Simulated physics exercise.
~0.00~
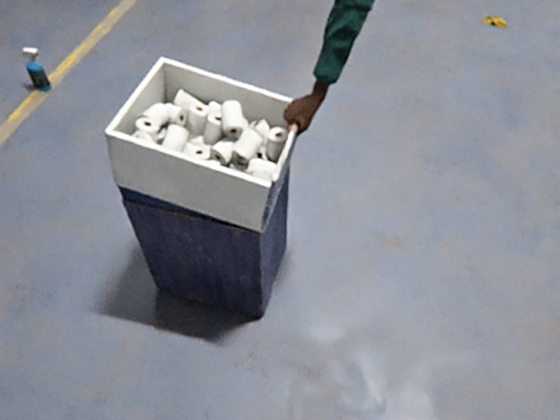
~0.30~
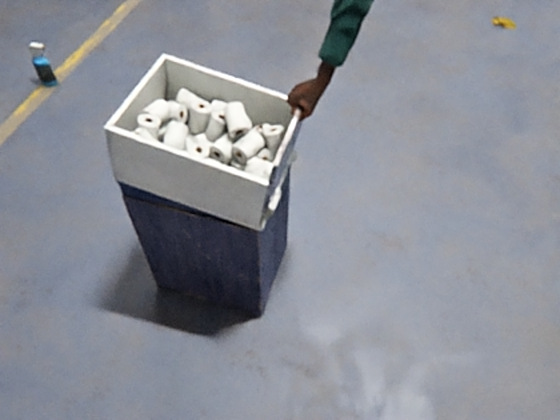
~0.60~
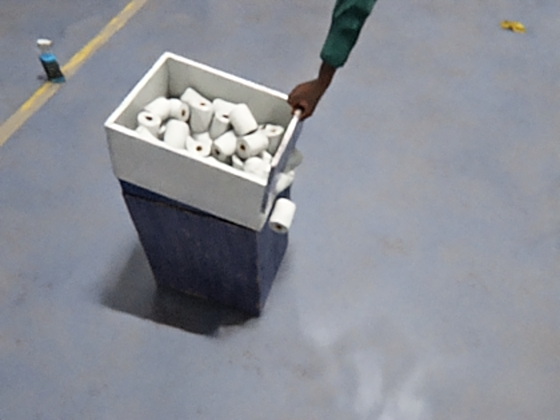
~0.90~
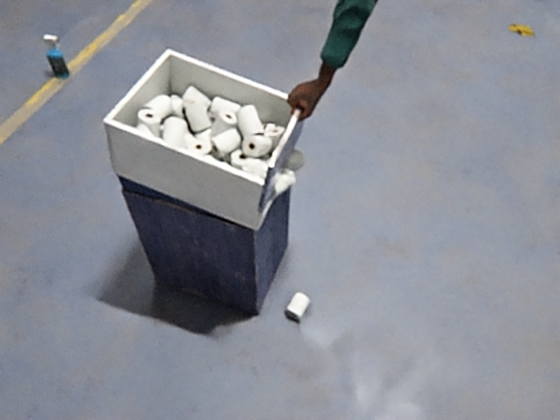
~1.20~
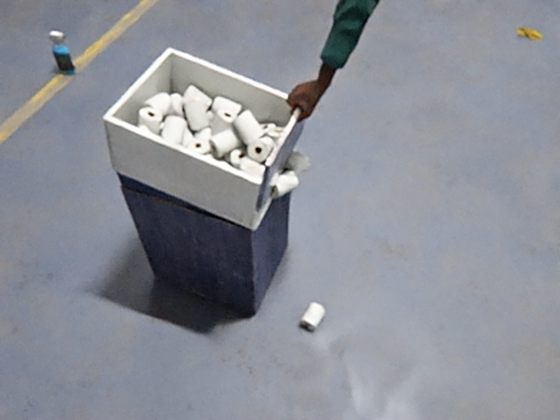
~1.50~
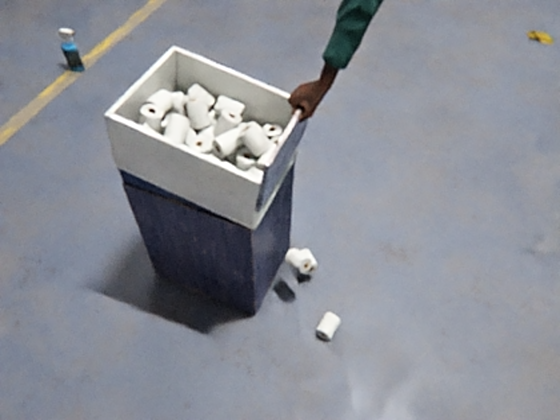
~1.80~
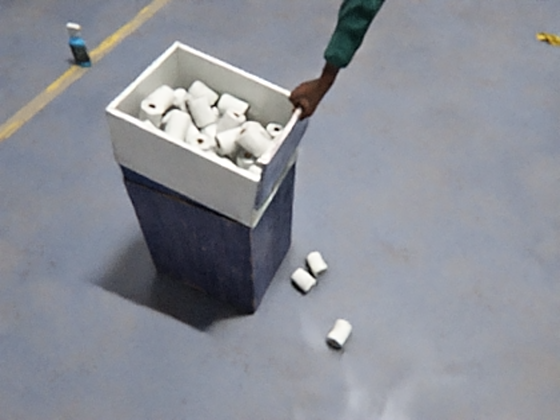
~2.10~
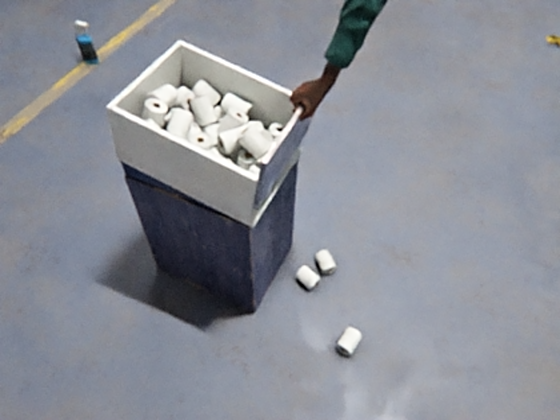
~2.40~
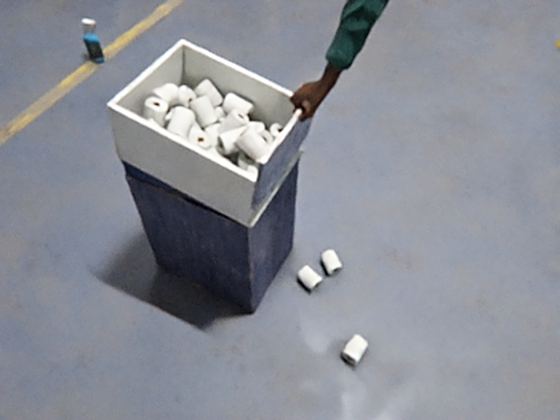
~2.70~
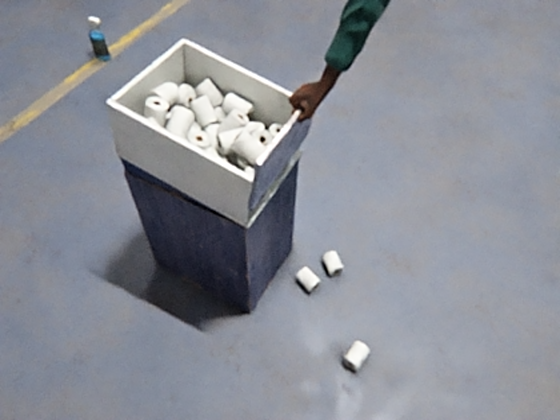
The clip opens on a white bin full of white paper rolls, set on a dark blue stand, while a hand in a green sleeve grips its right corner. The gate on the right side shifts up slightly, and rolls begin to poke through the gap beneath it. One roll drops to the grey floor and rolls away toward the lower right. Two more hang at the opening, then fall and settle close together beside the stand. At the end three rolls lie on the floor, most remain in the bin, and the hand still holds on.
